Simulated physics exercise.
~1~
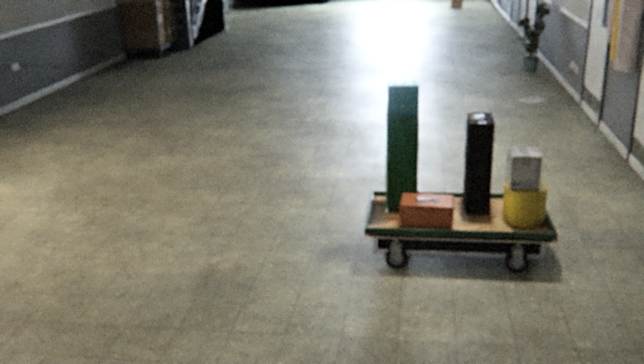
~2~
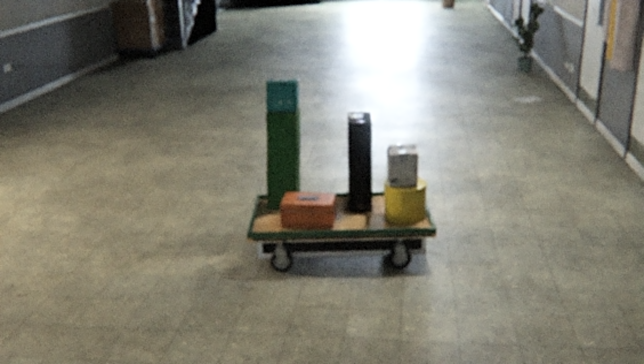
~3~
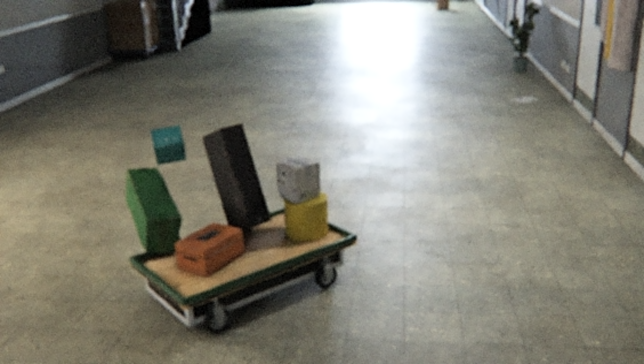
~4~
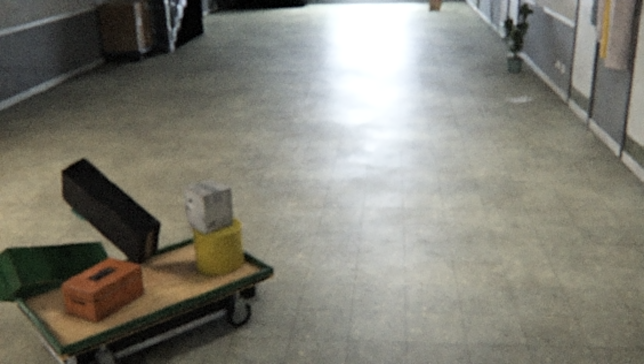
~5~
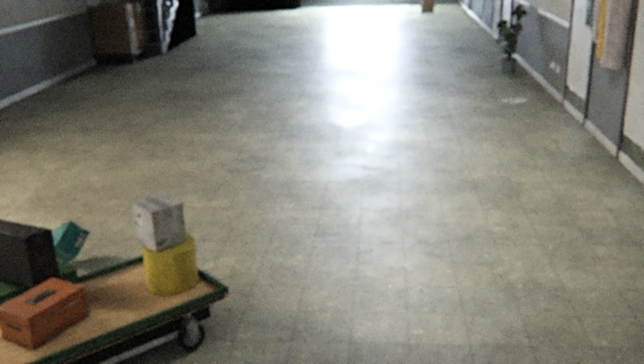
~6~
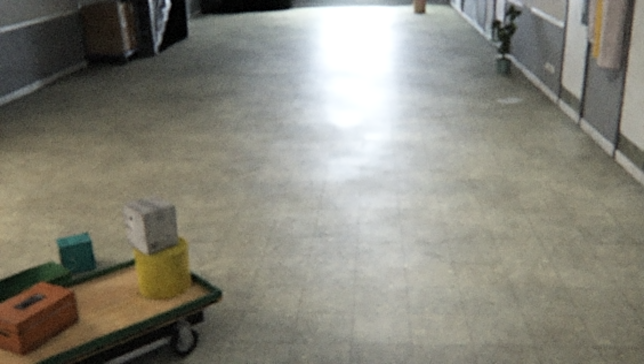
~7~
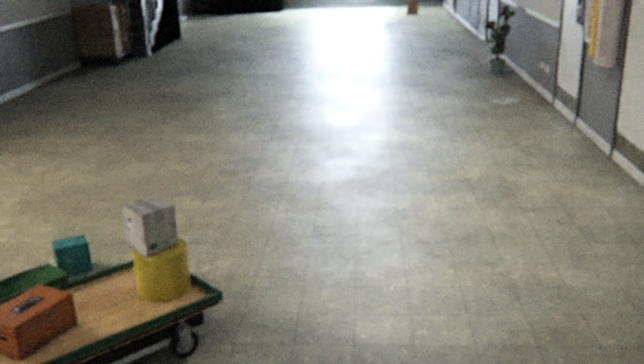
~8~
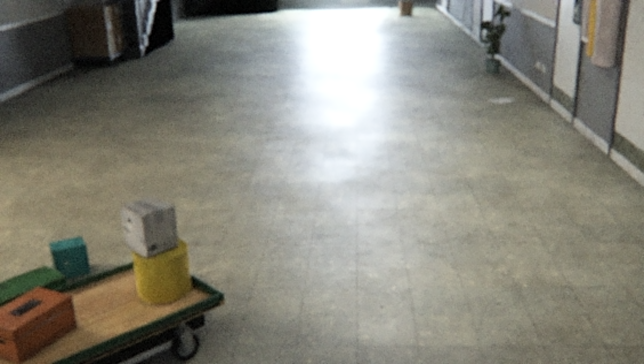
A low wheeled cart rolls leftward down a dim, tiled corridor, seen from slightly above, with light glaring on the floor behind it. On its wooden deck stand a tall green box topped by a turquoise parcel, a tall black box, an orange toolbox, and a yellow pail holding a white parcel. As the cart swings toward the viewer, the green box topples and the turquoise parcel drops off. The black box leans, then falls off the left side. The cart stops at lower left, with the toolbox, pail and white parcel still aboard and the green and turquoise pieces beyond its edge.
